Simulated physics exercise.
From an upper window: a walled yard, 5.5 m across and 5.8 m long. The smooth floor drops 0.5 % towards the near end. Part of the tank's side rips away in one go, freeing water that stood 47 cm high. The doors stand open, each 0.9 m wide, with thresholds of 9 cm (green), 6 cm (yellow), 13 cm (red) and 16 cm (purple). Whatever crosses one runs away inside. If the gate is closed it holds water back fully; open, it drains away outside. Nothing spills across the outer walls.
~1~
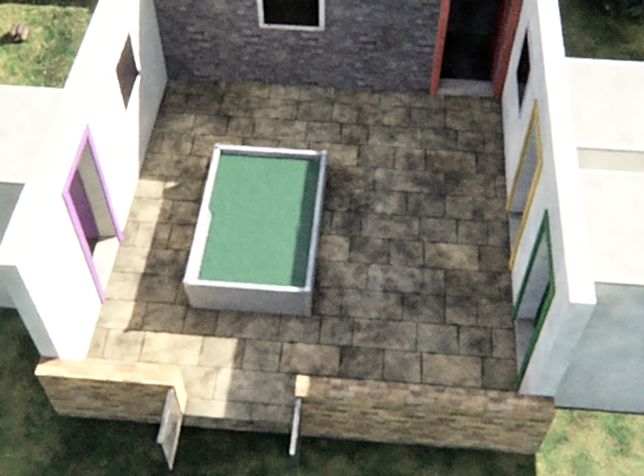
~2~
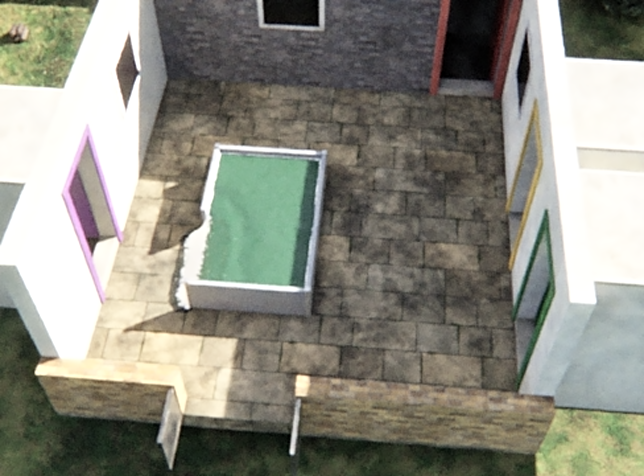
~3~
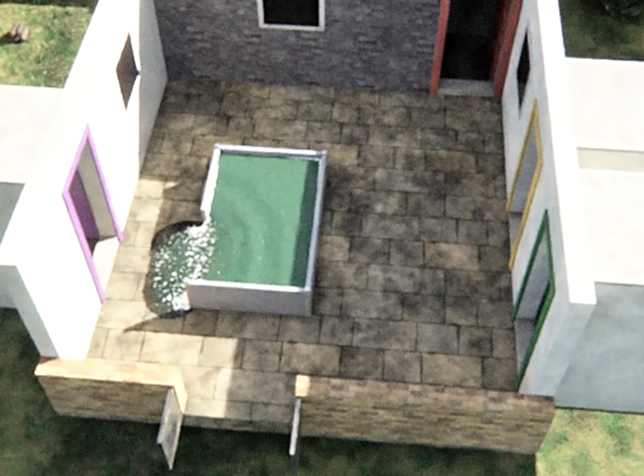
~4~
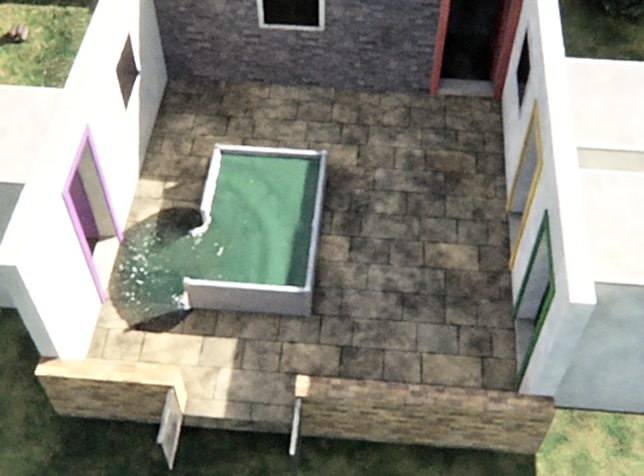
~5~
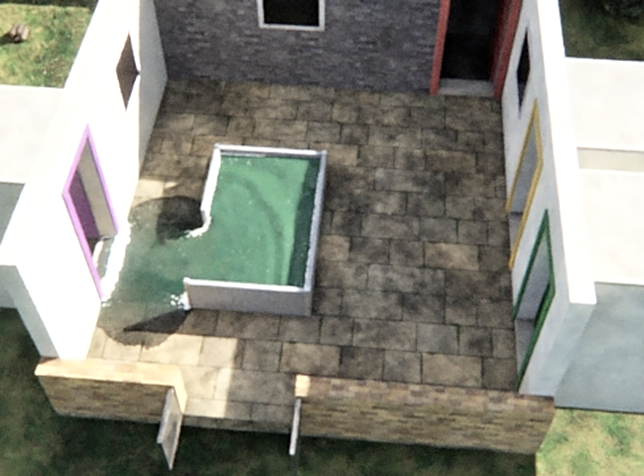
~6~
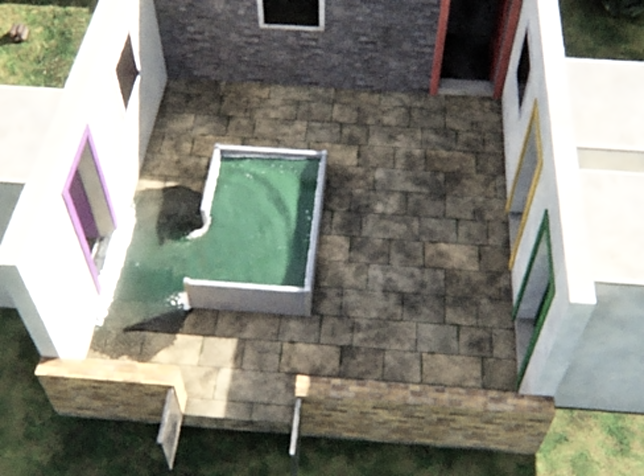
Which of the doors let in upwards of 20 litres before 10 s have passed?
Within that time: At the green door it keeps below the limit; at the yellow door it keeps below the limit; at the red door it stays under the limit; at the purple door it goes over the limit.
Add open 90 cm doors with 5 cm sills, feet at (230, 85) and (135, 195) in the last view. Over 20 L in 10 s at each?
In that order: Over, over.
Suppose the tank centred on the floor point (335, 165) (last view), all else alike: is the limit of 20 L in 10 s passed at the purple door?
Then: Purple under.
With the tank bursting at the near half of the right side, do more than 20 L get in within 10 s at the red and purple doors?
Then: Red not over, purple below.
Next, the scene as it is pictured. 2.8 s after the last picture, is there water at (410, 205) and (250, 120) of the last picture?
In turn: Dry, under water.
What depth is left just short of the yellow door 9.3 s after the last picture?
Roughly 3.5 cm deep.
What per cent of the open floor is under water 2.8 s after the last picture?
Some 50 per cent of it.
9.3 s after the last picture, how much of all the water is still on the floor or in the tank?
Roughly 82 in a hundred.
Then, 0.7 s after the last picture water covers 15 % of the floor and is deepest (34 cm) near (109, 281); green door not reached, yellow door not reached, red door not reached, purple door 34 cm at the sill, 50 L in.
Then, 1.5 s after the last picture water covers 25 % of the floor and is deepest (35 cm) near (81, 374); green door not reached, yellow door not reached, red door not reached, purple door 29 cm at the sill, 120 L in.
Then, 2.8 s after the last picture water covers 50 % of the floor and is deepest (24 cm) near (81, 374); green door not reached, yellow door not reached, red door not reached, purple door 21 cm at the sill, 166 L in.
Then, 5.3 s after the last picture water covers 75 % of the floor and is deepest (14 cm) near (78, 387); green door 10 cm at the sill, 2 L in, yellow door 3 cm at the sill, 0 L in, red door 1 cm at the sill, 0 L in, purple door 12 cm at the sill, 176 L in.
Then, 9.3 s after the last picture water covers 95 % of the floor and is deepest (8 cm) near (78, 387); green door 6 cm at the sill, 3 L in, yellow door 4 cm at the sill, 0 L in, red door 5 cm at the sill, 0 L in, purple door 6 cm at the sill, 176 L in.
